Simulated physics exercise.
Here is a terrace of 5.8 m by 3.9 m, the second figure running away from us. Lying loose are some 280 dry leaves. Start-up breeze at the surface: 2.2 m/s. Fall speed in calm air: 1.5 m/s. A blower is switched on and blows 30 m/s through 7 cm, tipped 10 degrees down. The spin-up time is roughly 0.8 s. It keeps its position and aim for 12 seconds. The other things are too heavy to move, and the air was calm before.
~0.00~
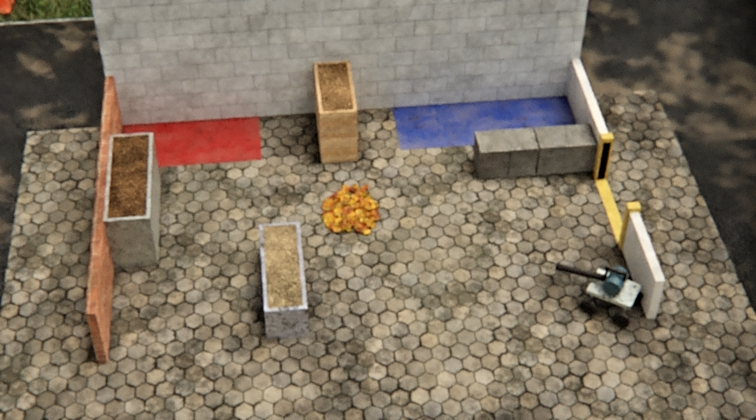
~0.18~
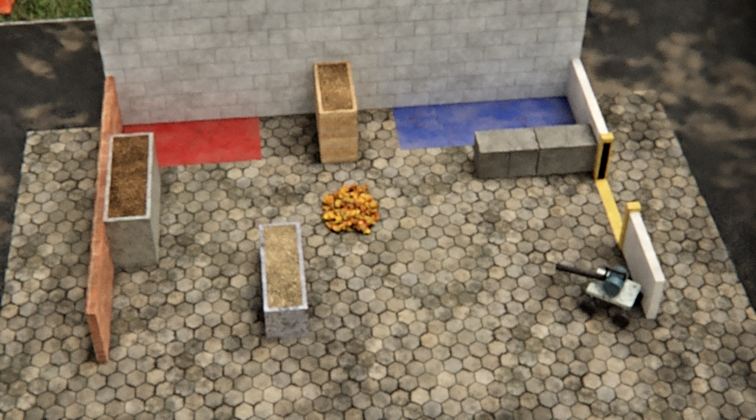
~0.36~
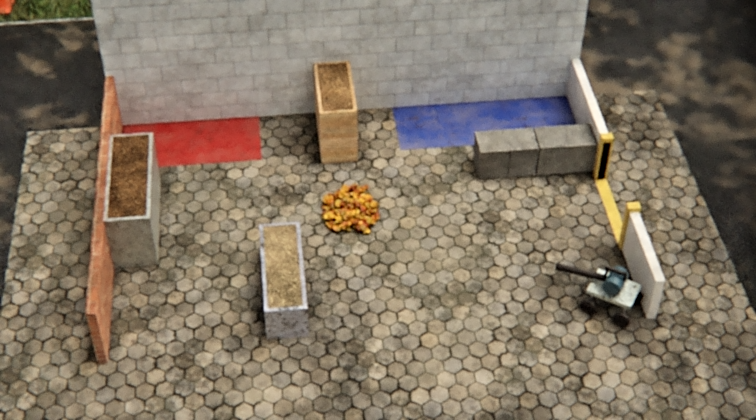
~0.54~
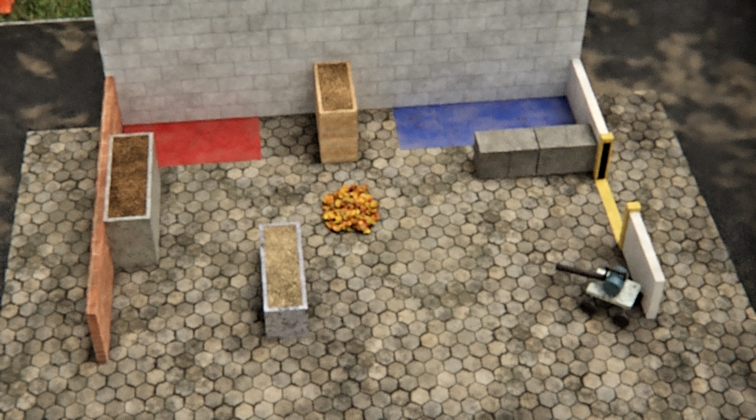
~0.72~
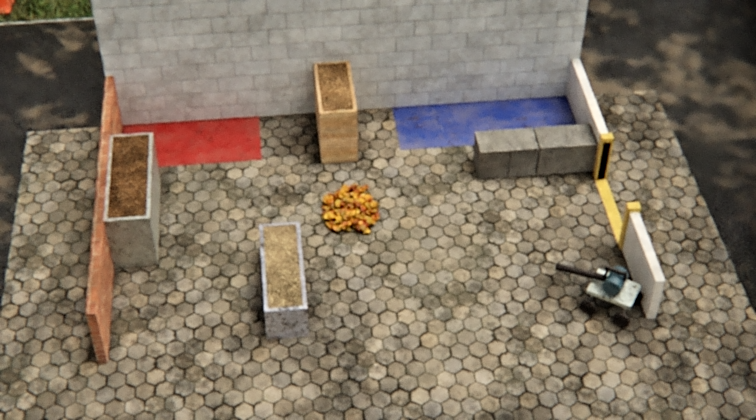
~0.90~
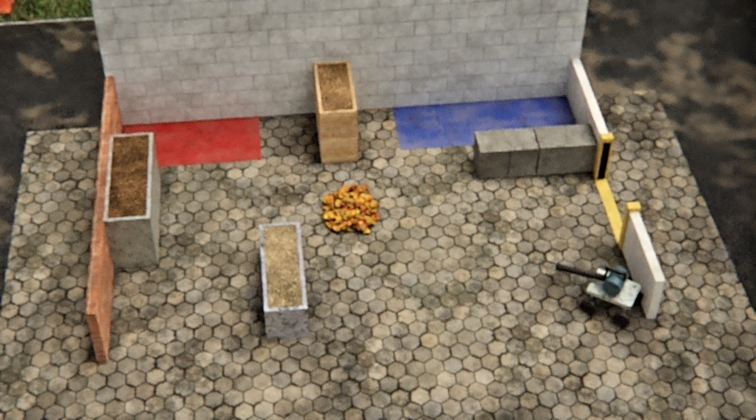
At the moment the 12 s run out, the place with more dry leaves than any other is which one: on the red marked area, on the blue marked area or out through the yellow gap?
That is the red one.
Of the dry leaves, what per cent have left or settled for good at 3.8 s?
Estimated share: Close to 10 per cent.
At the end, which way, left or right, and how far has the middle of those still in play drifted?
Looks like a left-hand shift of around 2.0 m.
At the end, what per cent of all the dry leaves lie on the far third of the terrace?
I'd put it at about 90 percent.
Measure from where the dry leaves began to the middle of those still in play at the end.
About 2.2 m.
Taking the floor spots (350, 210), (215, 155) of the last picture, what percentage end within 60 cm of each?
I would say around 0 % and 60 % respectively.
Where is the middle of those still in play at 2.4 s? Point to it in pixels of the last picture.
I'd aim at pixel (250, 178) or close to it.
After 2.4 s the count stands so, 0 % are out through the yellow gap, 0 % on the blue marked area and 9 % on the red marked area; the middle of those still in play is near (250, 178).
After 3.8 s the count stands so, 0 % are out through the yellow gap, 0 % on the blue marked area and 49 % on the red marked area; the middle of those still in play is near (209, 159).
After 6.6 s the count stands so, 0 % are out through the yellow gap, 0 % on the blue marked area and 56 % on the red marked area; the middle of those still in play is near (197, 159).
After 12.0 s, at the end, 0 % are out through the yellow gap, 0 % on the blue marked area and 63 % on the red marked area; the middle of those still in play is near (188, 155).
